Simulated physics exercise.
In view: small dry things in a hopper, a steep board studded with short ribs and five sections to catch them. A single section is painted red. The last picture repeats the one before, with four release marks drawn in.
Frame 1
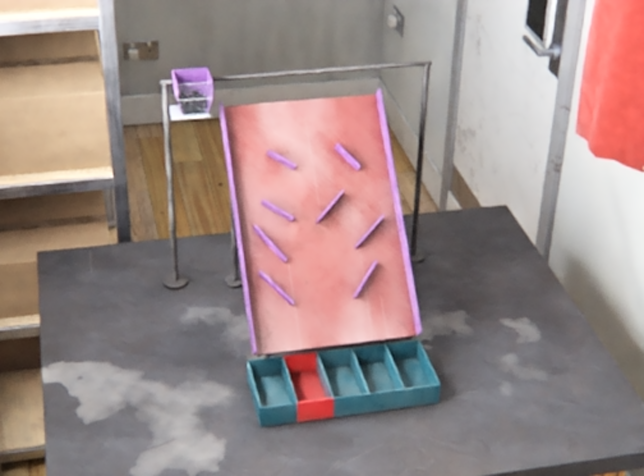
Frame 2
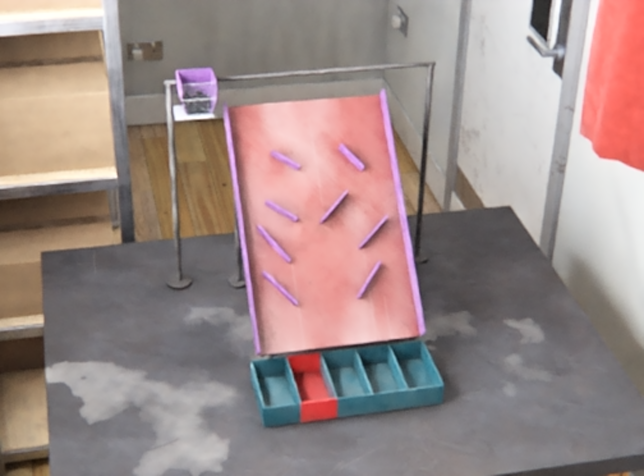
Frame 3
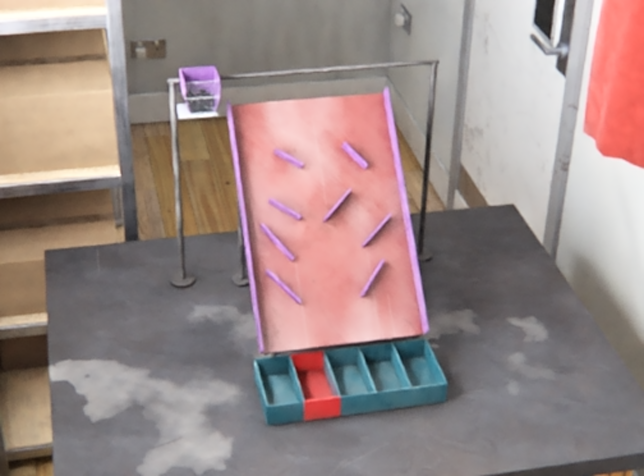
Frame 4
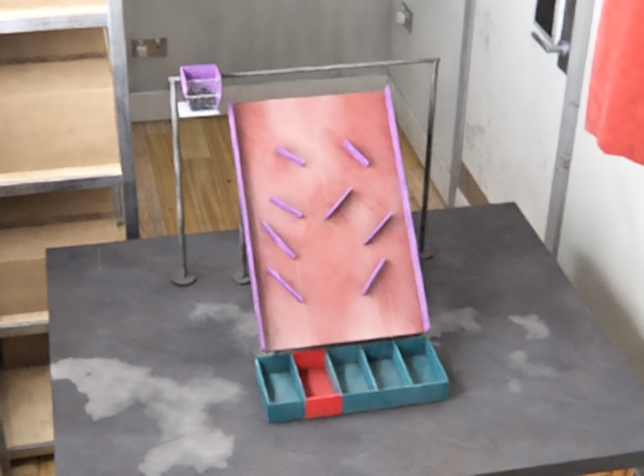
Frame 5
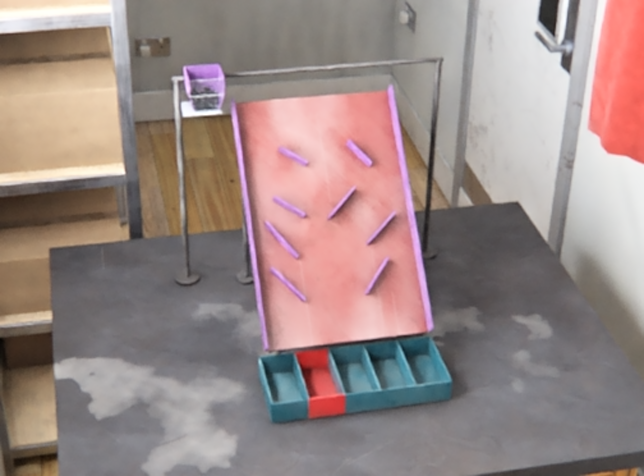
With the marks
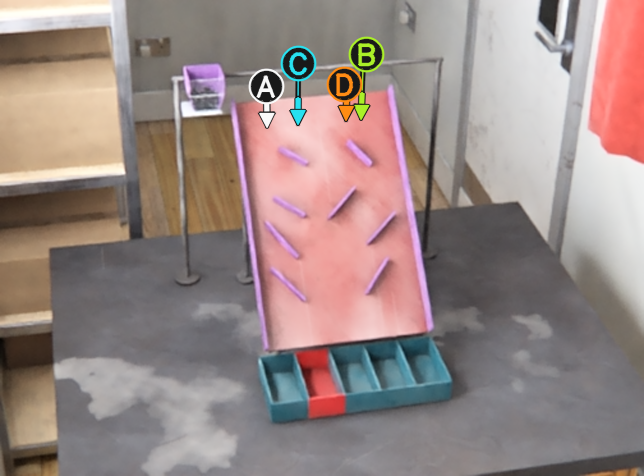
In this clip, a purple hopper of dark contents sits on a metal frame at the upper left of a ribbed, sloping red board above five sections, the second from left red; only the view shifts slightly.
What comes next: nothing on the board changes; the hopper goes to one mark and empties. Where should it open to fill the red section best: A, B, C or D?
The best mark is C.
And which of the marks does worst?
It is B.
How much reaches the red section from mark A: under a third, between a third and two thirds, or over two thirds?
Mark A gives under a third.
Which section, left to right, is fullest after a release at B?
It is the fifth one.
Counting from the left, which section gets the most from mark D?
The fifth.
On the marked copy, mark A meets the board at (266, 122); mark B meets the board at (361, 114); mark C meets the board at (297, 119); mark D meets the board at (346, 115).
If A is chosen, roughly a quarter in the red section, roughly two thirds in other sections, about a tenth held on the board, just a few outside the box.
If B is chosen, not one piece in the red section, the larger part in other sections, about a tenth held on the board.
If C is chosen, roughly half in the red section, roughly a third in other sections, about a tenth held on the board.
If D is chosen, roughly a quarter in the red section, roughly two thirds in other sections, just a few held on the board.
